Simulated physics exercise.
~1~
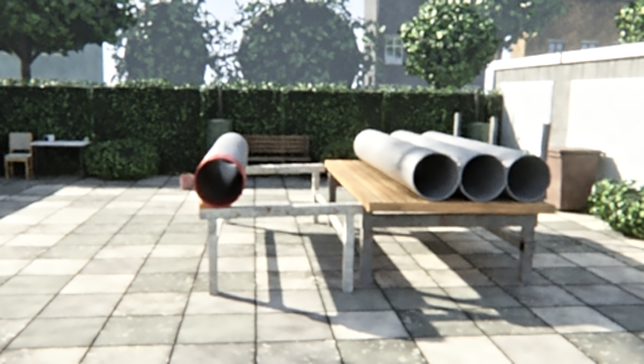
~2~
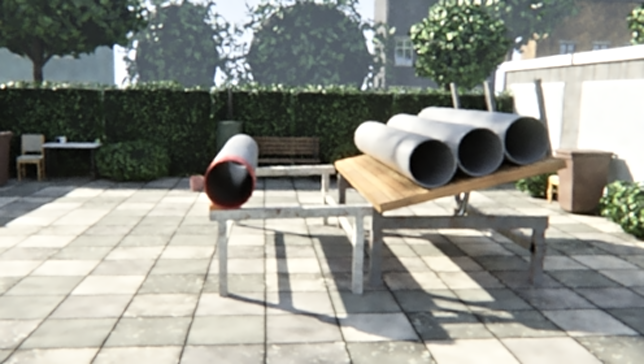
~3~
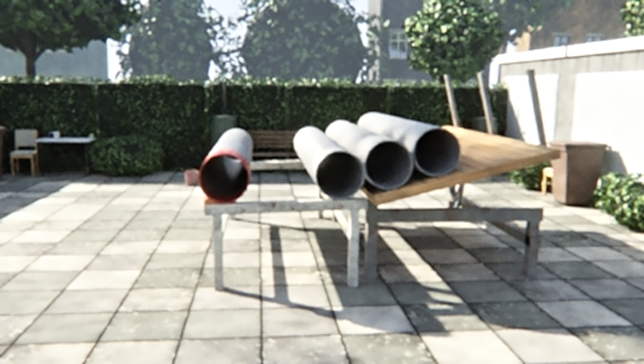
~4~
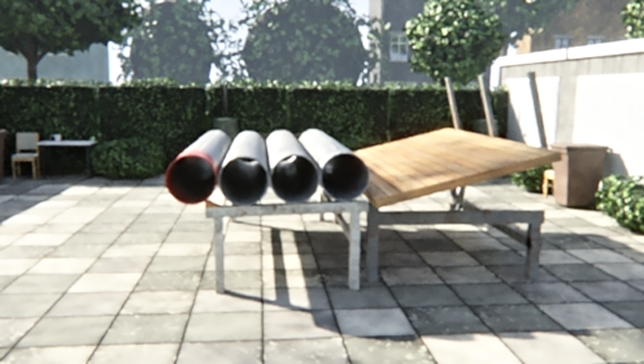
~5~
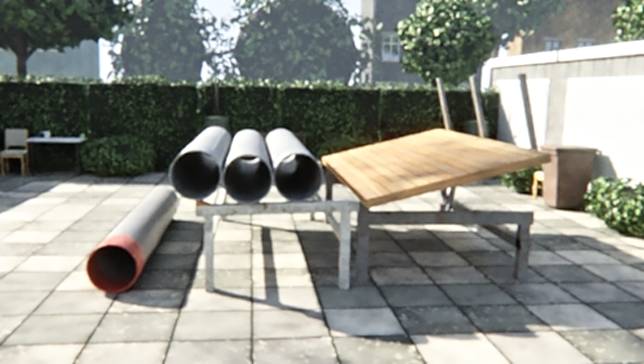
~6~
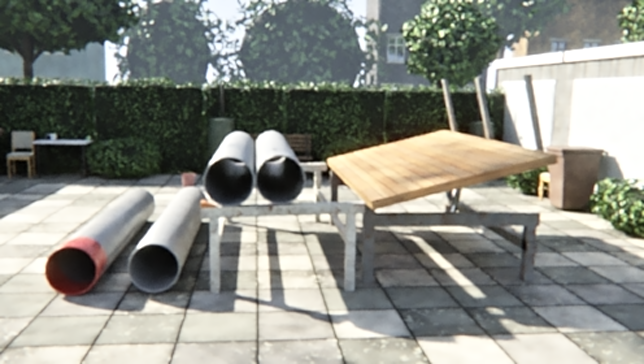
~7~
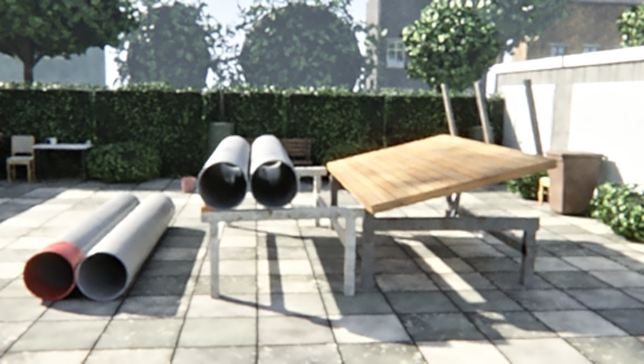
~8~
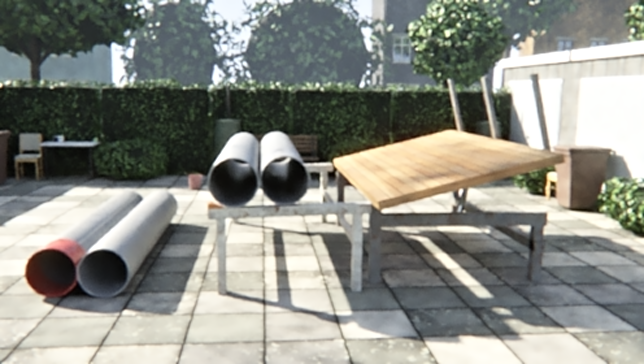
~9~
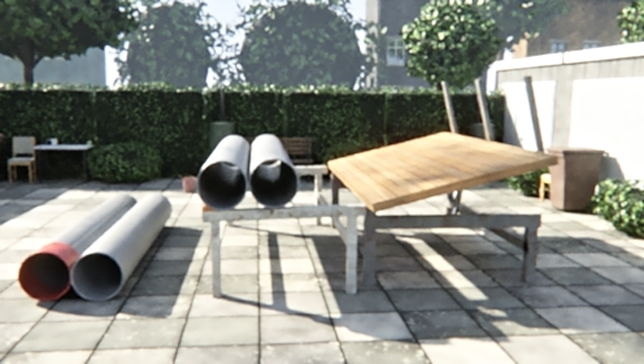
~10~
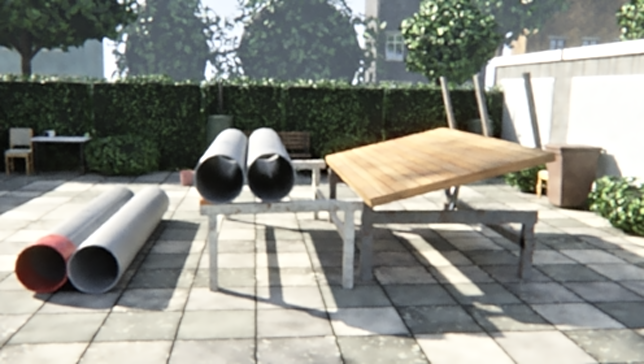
Three grey pipes lie on a wooden tabletop at the right of a sunny paved yard, seen end-on from a slightly swaying camera, while a red-rimmed pipe rests alone on a lower pale metal rack to the left. A hedge, trees and a white wall stand behind. The wooden top tilts down to the left, and the grey pipes roll off it onto the rack towards the red-rimmed one. The red-rimmed pipe goes over the rack's left end and drops to the paving, followed by one grey pipe. Those two roll left and settle side by side, while two grey pipes stay on the rack beside the tilted, empty top.
